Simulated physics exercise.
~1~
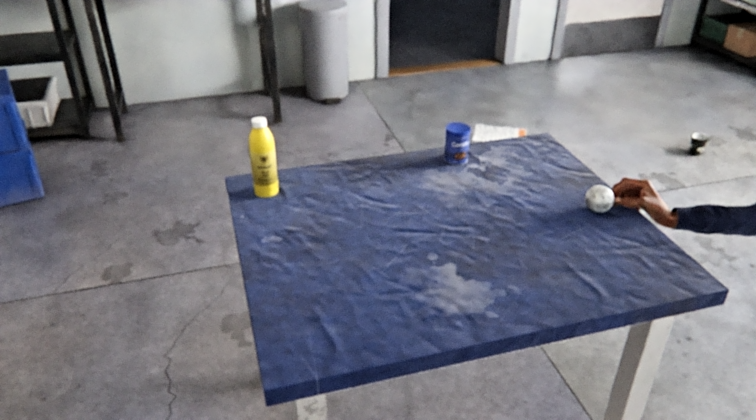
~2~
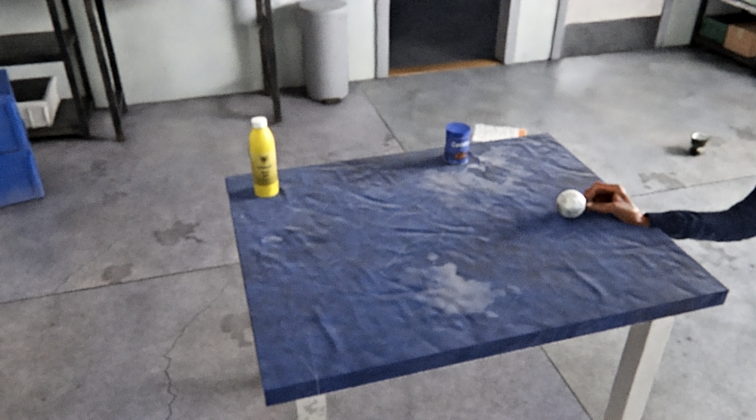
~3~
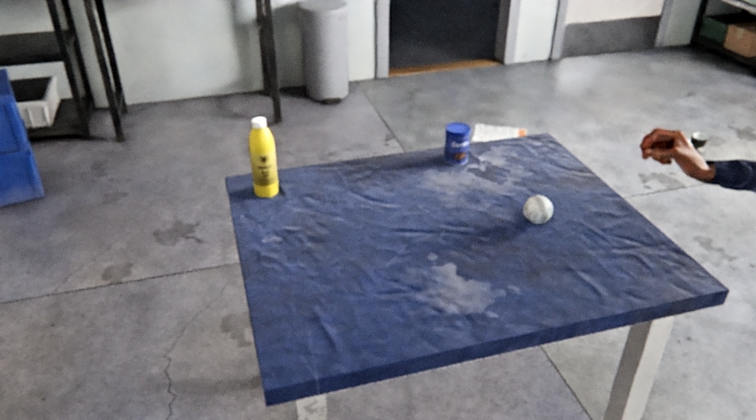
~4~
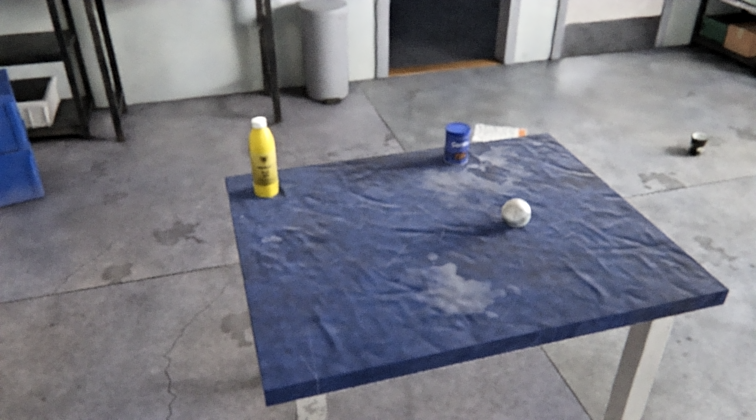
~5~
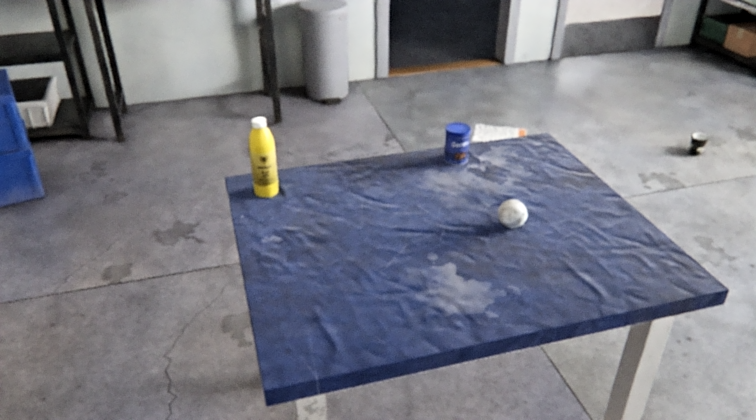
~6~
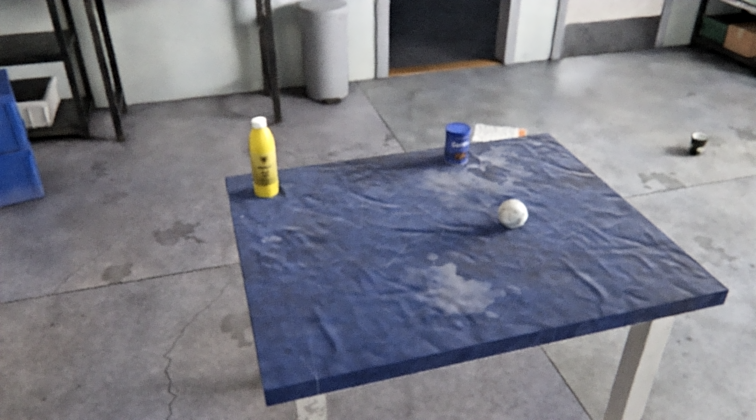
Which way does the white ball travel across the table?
The white ball moves to the left, away from the side where the hand reaches in.
At first, a hand holds a white ball near the right edge of a table with a wrinkled blue top, while a yellow bottle and a blue tin stand toward the back. The hand moves the ball left across the surface, then lets go and draws back to the right. The ball keeps travelling left on its own as the hand leaves the view. It slows and comes to rest on the table, in front of the blue tin and a little to its right. The bottle and the tin stay where they were.
